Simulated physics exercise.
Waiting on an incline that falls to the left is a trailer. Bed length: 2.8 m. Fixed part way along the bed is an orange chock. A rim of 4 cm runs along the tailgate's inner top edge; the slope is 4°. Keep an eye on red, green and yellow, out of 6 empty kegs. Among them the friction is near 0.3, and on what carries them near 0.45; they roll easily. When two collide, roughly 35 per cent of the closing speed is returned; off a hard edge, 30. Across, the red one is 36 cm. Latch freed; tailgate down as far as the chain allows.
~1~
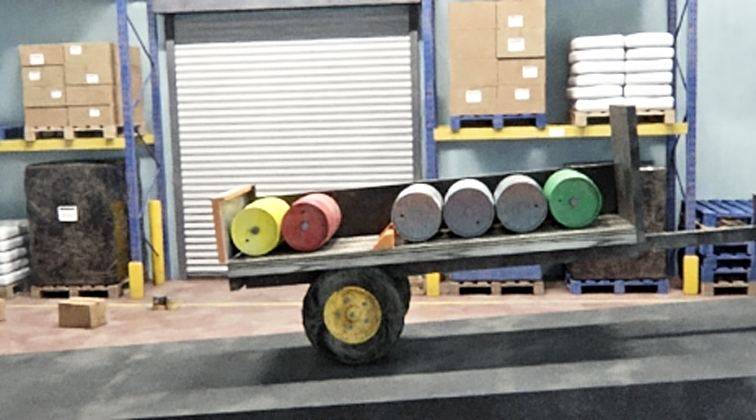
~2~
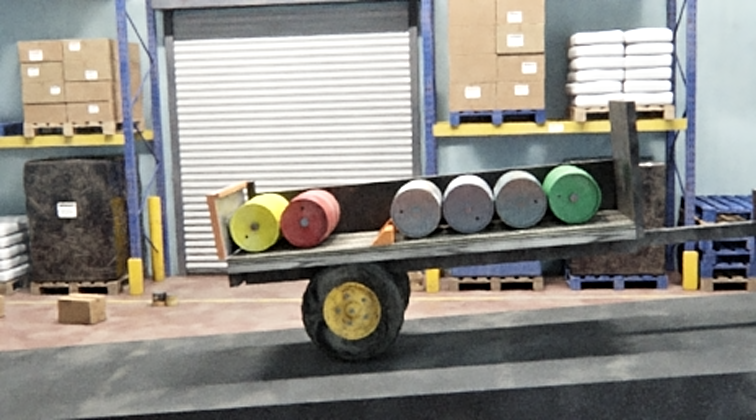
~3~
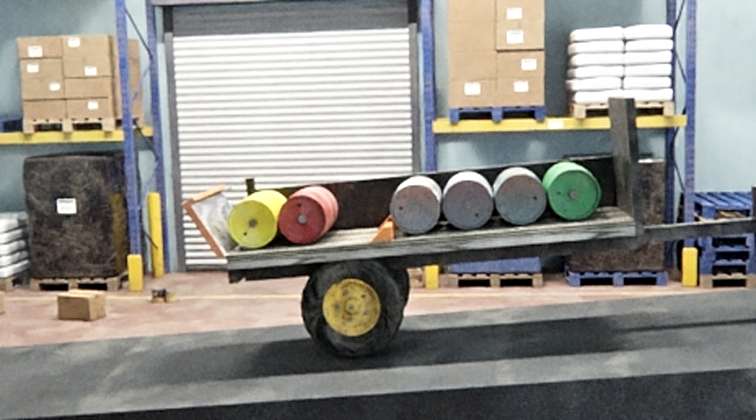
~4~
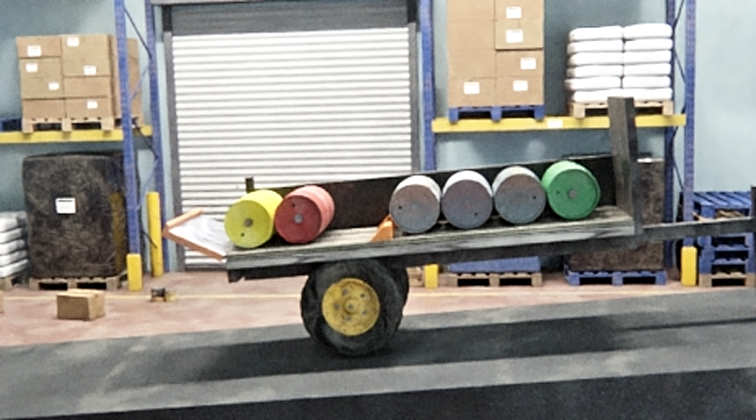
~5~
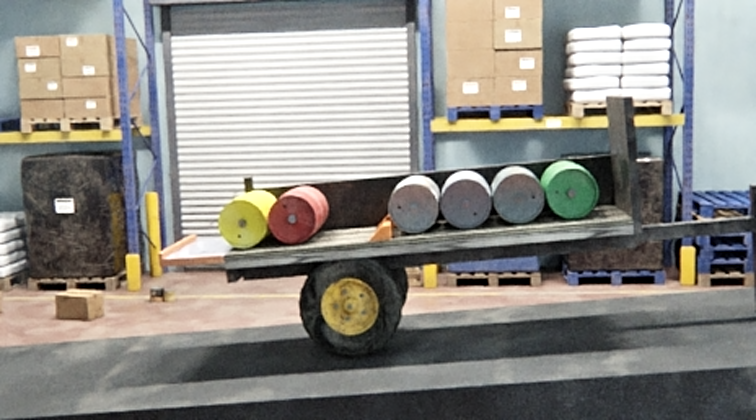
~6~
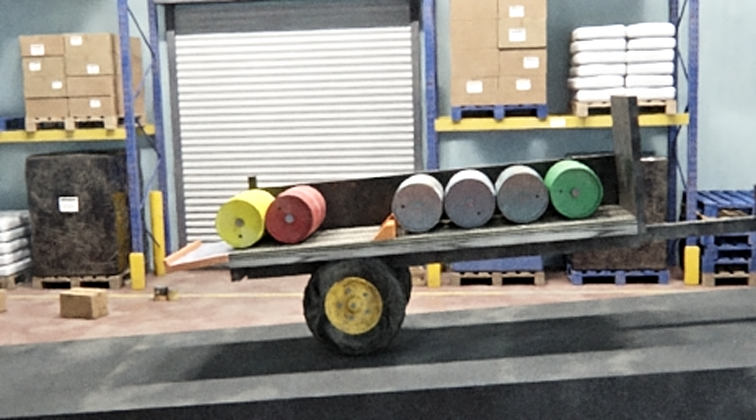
The tailgate at the left end of a sloping trailer bed, loaded with six barrels, starts almost upright, then swings outward and down until it slants slightly below level. As it drops, the yellow and red barrels shift a little to the left, while the grey and green ones barely move.
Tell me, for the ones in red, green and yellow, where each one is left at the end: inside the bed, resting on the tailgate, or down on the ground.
At the end, red keg is down on the ground, green is inside the bed, yellow is down on the ground.
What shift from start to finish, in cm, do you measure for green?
Green: 0.
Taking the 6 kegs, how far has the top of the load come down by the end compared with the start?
Some 0 centimetres.
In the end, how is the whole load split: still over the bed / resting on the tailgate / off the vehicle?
The split comes out as 4, 0 and 2.
Another 0.5 s on from the last picture, red is on the bed, 25 cm short of the hinge, rolling left; green is on the bed, 240 cm short of the hinge; yellow is on the gate, 15 cm past the hinge, rolling left; 0 gone off the back.
Another 1.2 s on from the last picture, red is on the gate, 10 cm past the hinge, rolling left; yellow is dropping off the gate; still the same for green; 1 gone off the back.
Another 1.9 s on from the last picture, red is dropping off the gate; yellow is out on the ground; still the same for green; 2 gone off the back.
In the end (4.1 s after the last picture), red is off the vehicle; green is on the bed, 240 cm short of the hinge; yellow is out on the ground; 2 gone off the back.
